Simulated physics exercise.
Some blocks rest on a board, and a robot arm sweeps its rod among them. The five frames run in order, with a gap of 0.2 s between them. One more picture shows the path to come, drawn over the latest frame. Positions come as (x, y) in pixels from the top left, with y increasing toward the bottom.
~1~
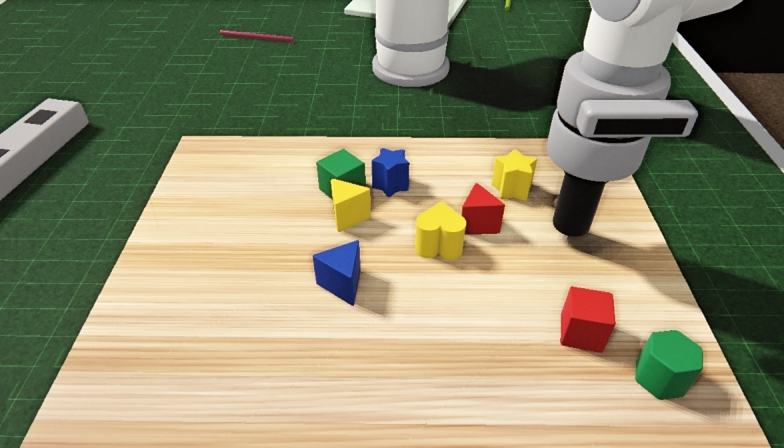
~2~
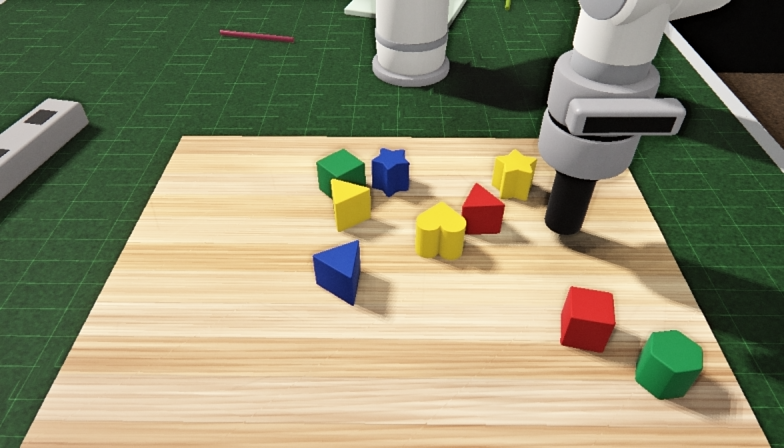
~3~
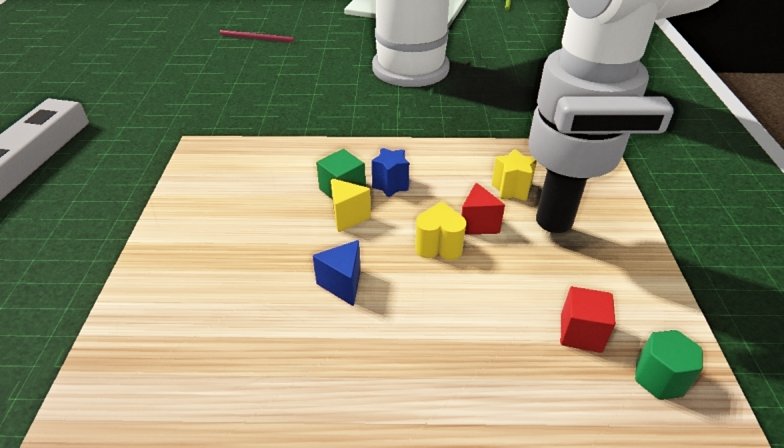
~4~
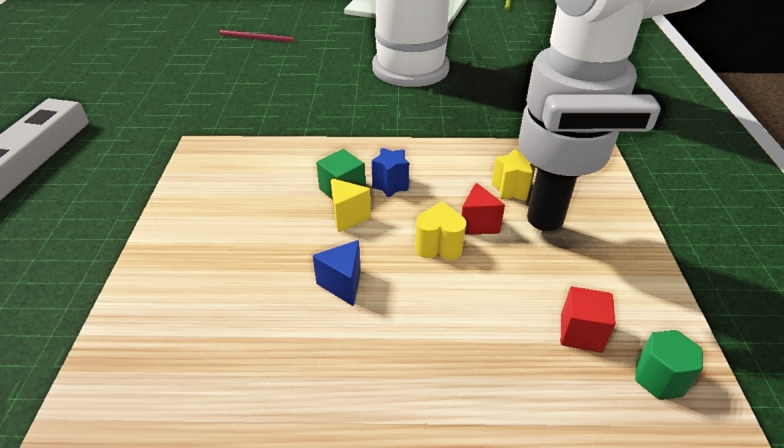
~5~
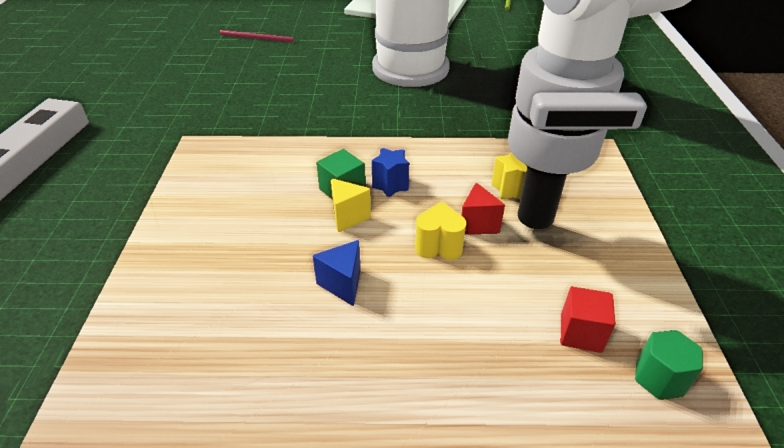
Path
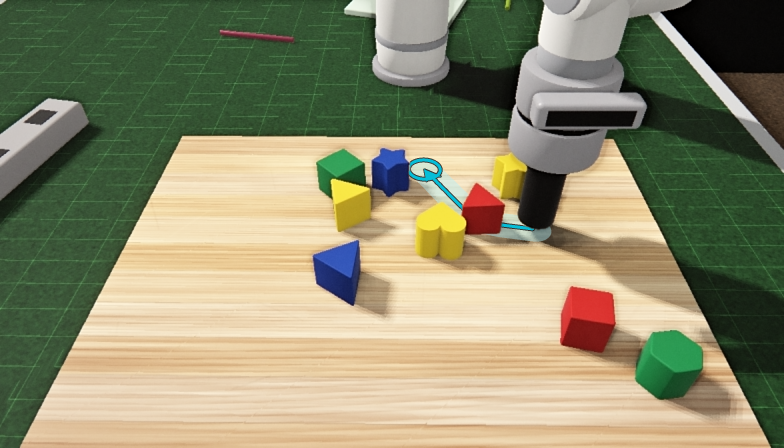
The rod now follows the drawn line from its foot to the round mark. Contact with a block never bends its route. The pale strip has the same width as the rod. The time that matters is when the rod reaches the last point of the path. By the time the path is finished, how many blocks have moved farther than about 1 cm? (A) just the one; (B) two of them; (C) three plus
A: Just the one.
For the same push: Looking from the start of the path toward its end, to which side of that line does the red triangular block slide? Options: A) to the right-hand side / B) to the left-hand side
It's B.
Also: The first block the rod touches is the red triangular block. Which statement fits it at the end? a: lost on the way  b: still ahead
That would be a.
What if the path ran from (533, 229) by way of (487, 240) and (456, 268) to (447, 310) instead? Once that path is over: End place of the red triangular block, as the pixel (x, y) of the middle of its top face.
The centre of its top will be at (459, 198).
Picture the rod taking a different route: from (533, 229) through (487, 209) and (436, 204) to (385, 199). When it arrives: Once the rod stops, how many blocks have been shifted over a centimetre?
Going by the path, two blocks will move.
Path on the board, from (533, 229) by way of (482, 220) and (449, 195) to (424, 169).
The first path, step by step. One third of the way, rod at (483, 209); red triangular block at (455, 195), turned 20° clockwise.
Two thirds of the way, rod at (450, 184); red triangular block at (443, 193).
At the end, rod at (425, 159); blue star-shaped block in place; red triangular block at (443, 193).
